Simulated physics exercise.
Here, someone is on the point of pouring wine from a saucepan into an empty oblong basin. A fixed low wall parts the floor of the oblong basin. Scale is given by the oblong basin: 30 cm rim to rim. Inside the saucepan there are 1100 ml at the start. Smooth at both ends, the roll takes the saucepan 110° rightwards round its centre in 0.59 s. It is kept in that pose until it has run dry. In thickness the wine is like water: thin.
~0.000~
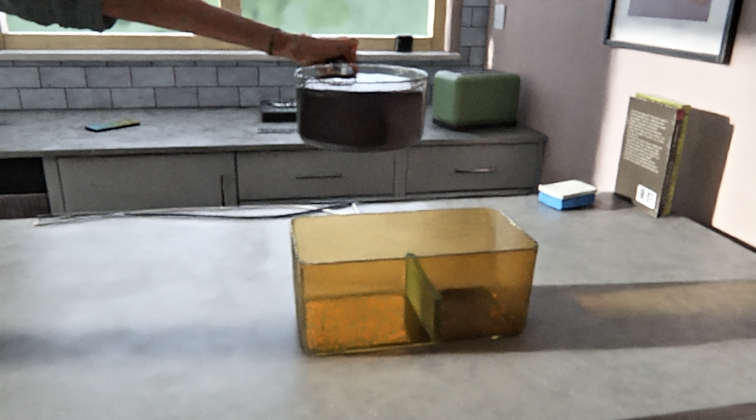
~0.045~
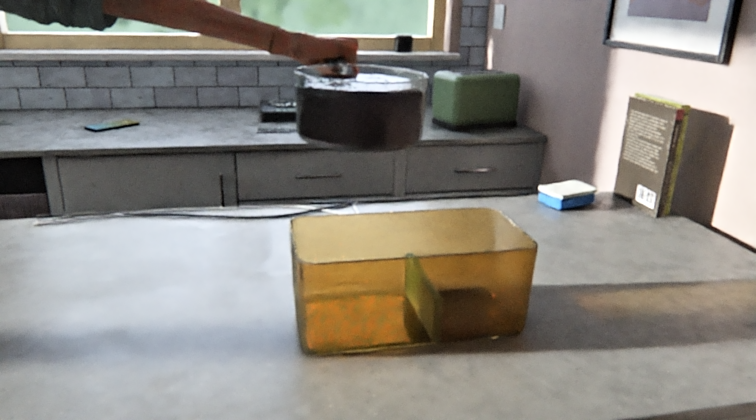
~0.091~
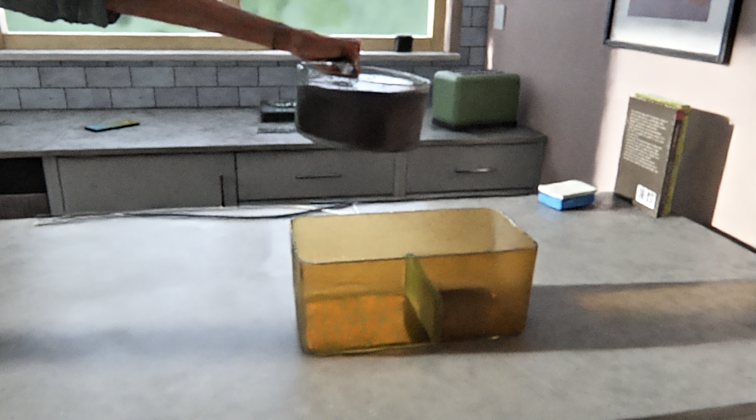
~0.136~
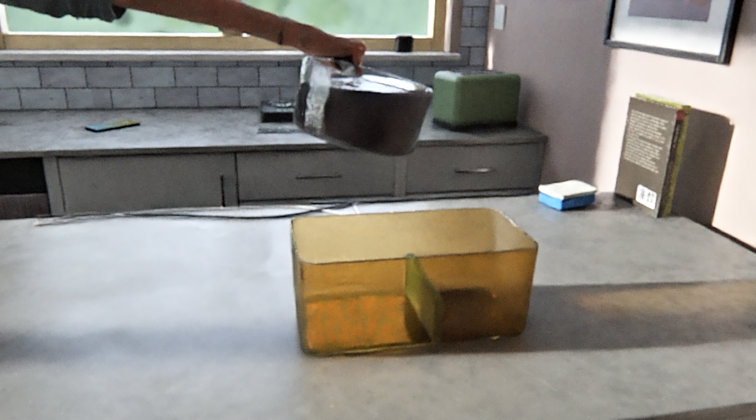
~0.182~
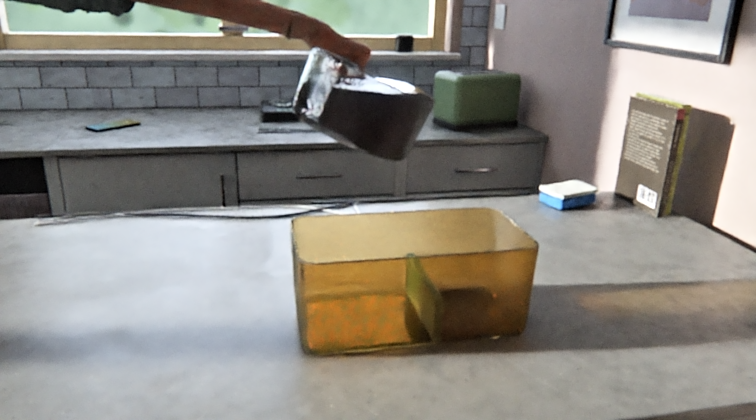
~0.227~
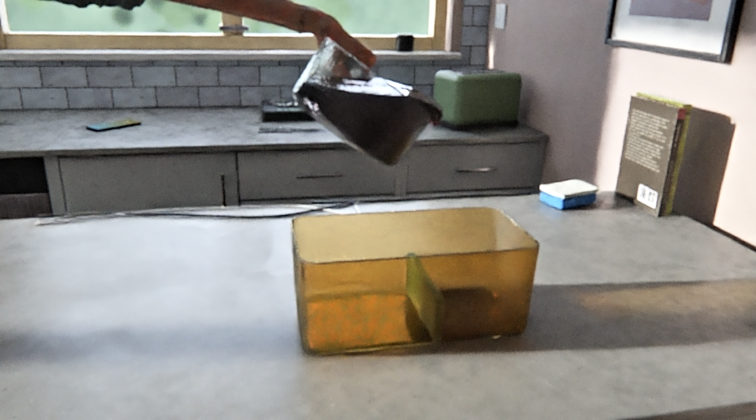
A hand reaching in from the upper left holds a clear-sided pan of dark liquid above an amber, see-through oblong basin with an upright divider, and steadily tilts it rightwards. The basin sits on a grey worktop in a kitchen, seen from slightly above by an unmoving camera. Behind are grey drawers, a green box and a window, with a blue-and-white block and upright books to the right.
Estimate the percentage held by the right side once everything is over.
I would say 66 per cent.
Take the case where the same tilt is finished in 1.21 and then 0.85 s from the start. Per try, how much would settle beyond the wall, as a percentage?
The first try gives 85 percent and the second 80 percent.
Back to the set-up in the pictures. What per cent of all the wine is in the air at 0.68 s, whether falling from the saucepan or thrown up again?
22 in a hundred, give or take.
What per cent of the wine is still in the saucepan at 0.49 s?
Around 20 percent.
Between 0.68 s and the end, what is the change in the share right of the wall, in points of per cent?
Its share increases, some 5 in a hundred.
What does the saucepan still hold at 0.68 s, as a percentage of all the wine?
Share remaining: Approx. 3 %.
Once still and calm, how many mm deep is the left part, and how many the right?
Left roughly 14 mm; right roughly 42 mm.
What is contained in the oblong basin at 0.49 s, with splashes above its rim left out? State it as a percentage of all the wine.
Fraction in basin: Approx. 30%.
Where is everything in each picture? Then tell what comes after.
In the first frame, tilt 0°; pouring edge (424, 75); surface from (297, 84) to (421, 83); the oblong basin's rim runs from (294, 241) to (517, 227); the wall's top is at (423, 275).
In the second frame, tilt 2°; pouring edge (425, 76); surface from (297, 83) to (421, 83).
In the third frame, tilt 6°; pouring edge (427, 82); surface from (300, 82) to (423, 85).
In the fourth frame, tilt 14°; pouring edge (429, 91); surface from (302, 81) to (425, 88).
In the fifth frame, tilt 24°; pouring edge (429, 103); surface from (302, 82) to (426, 98); 2 per cent is over the edge.
In the sixth frame, tilt 36°; pouring edge (428, 116); surface from (300, 82) to (423, 105); 7 per cent is over the edge.
Then, 0.49 s in, the tilt is 102° and 20 per cent is still to pour, 0 is left of the wall and 30 right of it.
Then, 0.68 s in, the tilt is 110° and 3 per cent is still to pour, 12 is left of the wall and 62 right of it.
Then, 0.87 s in, the tilt is 110° and 0 per cent is still to pour, 22 is left of the wall and 72 right of it.
Then, 1.09 s in, the tilt is 110° and 0 per cent is still to pour, 26 is left of the wall and 66 right of it.
Finally, 28 per cent lies left of the wall, 66 right of it and 6 outside.
